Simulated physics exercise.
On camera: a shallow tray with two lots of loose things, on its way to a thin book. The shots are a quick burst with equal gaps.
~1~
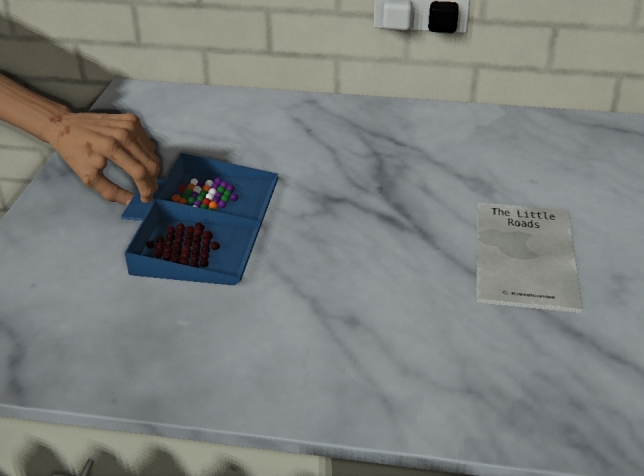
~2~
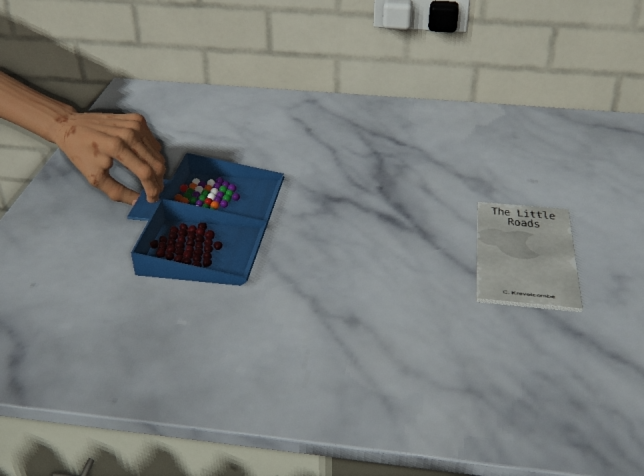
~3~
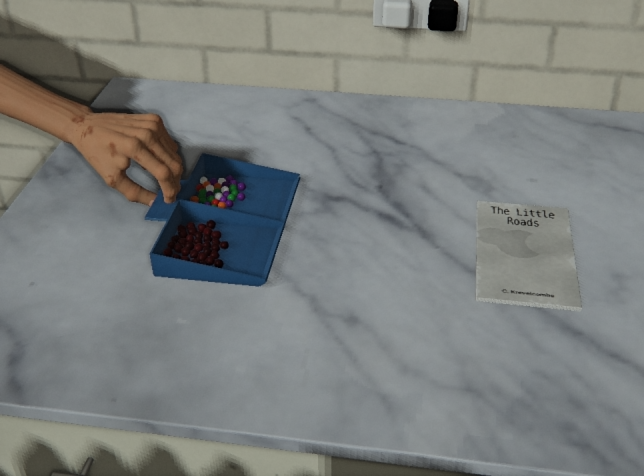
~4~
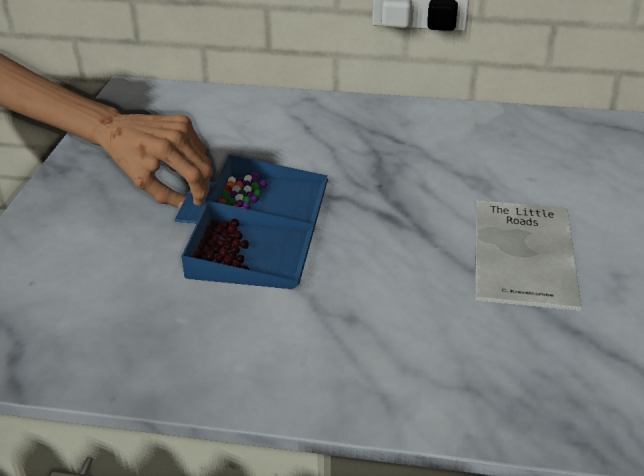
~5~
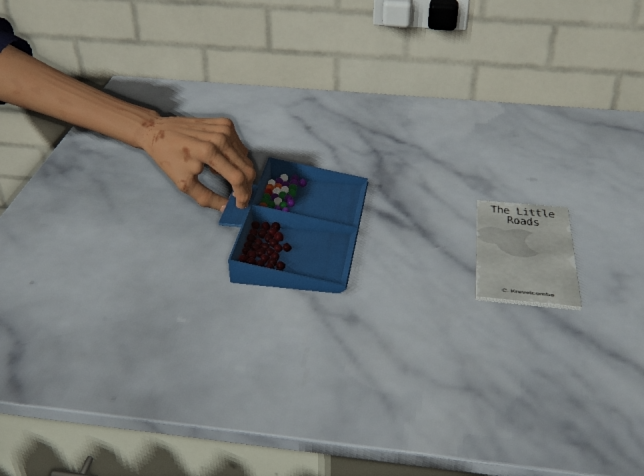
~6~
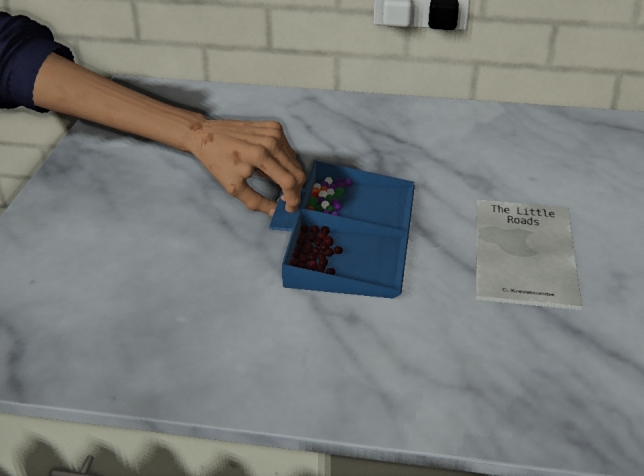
A blue two-part tray holding dark red bits and colorful beads slid slowly, then faster, to the right across a marble counter, pushed by a hand, closing much of the gap to a thin book.
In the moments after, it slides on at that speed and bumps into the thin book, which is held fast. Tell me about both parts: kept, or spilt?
Near portion: It throws some past the low edge. Far portion: It throws some past the low edge.
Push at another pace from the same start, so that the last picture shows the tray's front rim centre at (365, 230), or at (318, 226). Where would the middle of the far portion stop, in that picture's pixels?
Around (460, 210) in the first try, (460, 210) in the second.
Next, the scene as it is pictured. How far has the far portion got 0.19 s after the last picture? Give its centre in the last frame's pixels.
Roughly at (473, 211).
Then, 0.04 s later than the last frame, tray still sliding, front rim near (442, 237); near portion all inside; far portion all inside.
Then, 0.19 s later than the last frame, tray stopped at the thin book; near portion roughly a quarter out of the tray; far portion roughly a third out of the tray.
Then, 0.40 s later than the last frame, tray stopped at the thin book; near portion roughly a third out of the tray; far portion roughly two thirds out of the tray.
When it is over, tray stopped at the thin book; near portion roughly half out of the tray; far portion roughly two thirds out of the tray.
